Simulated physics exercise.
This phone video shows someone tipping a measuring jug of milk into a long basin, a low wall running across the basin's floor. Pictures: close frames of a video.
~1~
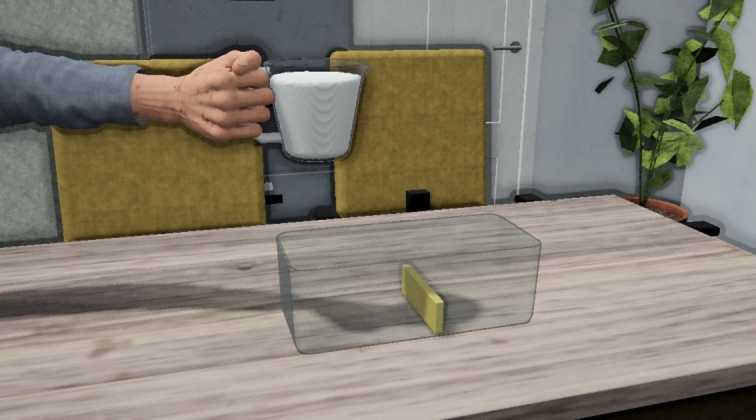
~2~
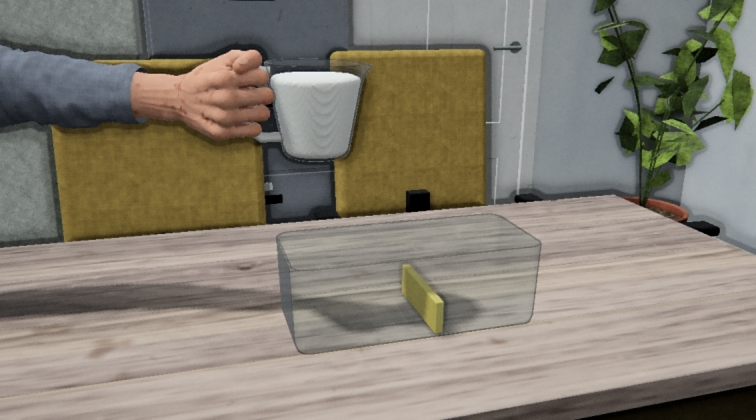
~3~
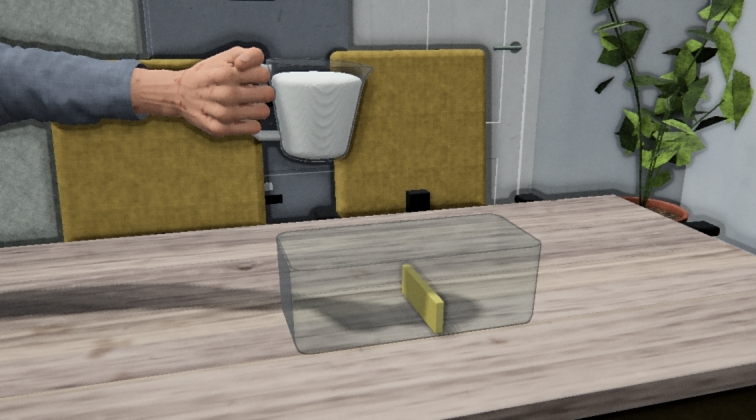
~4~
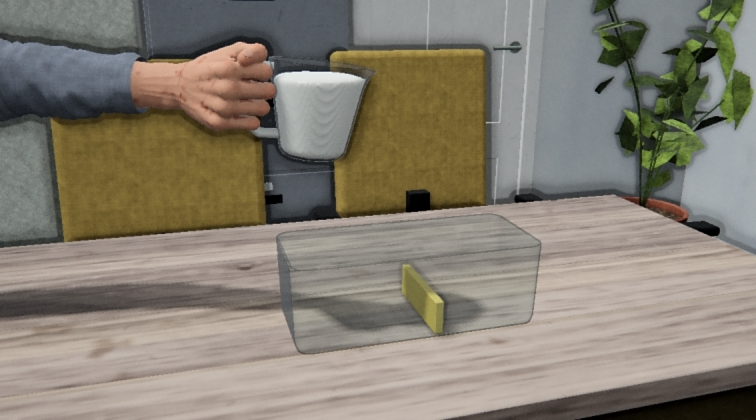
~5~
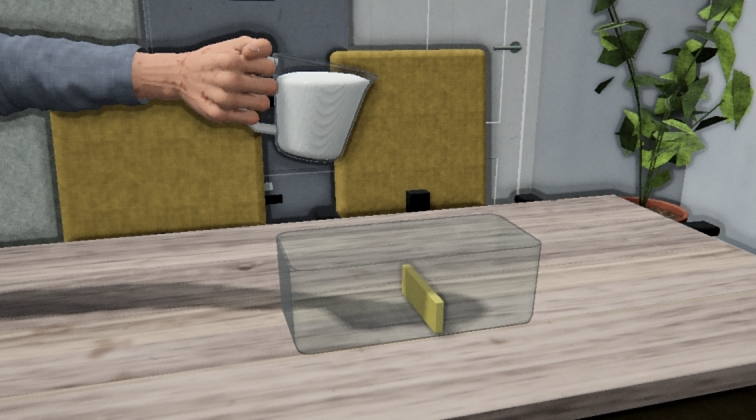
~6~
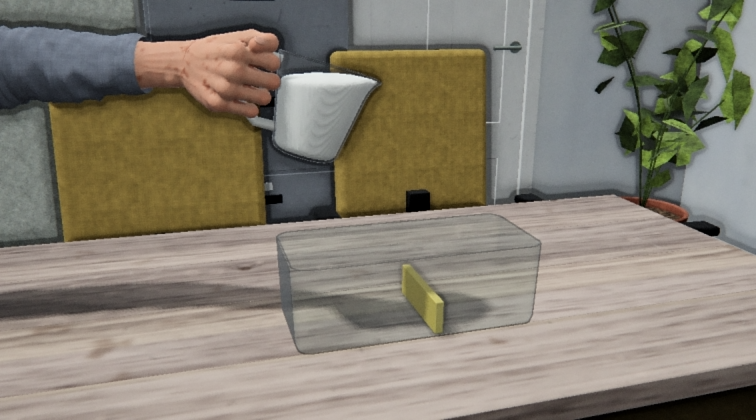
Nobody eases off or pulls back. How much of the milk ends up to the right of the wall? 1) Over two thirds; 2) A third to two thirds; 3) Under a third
Answer: 2.
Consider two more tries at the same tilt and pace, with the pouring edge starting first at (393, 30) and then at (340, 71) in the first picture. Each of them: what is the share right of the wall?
In order: Close to 85 and 5 percent.
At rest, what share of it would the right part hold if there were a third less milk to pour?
Near 30 in a hundred.
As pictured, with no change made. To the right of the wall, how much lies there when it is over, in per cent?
It comes to some 55 per cent.
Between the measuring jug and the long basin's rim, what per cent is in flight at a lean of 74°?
Somewhere around 25 per cent of it.
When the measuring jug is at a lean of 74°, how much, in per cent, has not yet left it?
It still holds around 60 per cent there.
A moment on, the measuring jug is tipped part way and 60 per cent is still to pour, 1 is left of the wall and 12 right of it.
Next, the measuring jug is tipped right over and 6 per cent is still to pour, 26 is left of the wall and 55 right of it.
Then the measuring jug is tipped right over and 0 per cent is still to pour, 42 is left of the wall and 56 right of it.
Later the measuring jug is tipped right over and 0 per cent is still to pour, 42 is left of the wall and 56 right of it.
In the end 42 per cent lies left of the wall, 56 right of it and 1 outside.
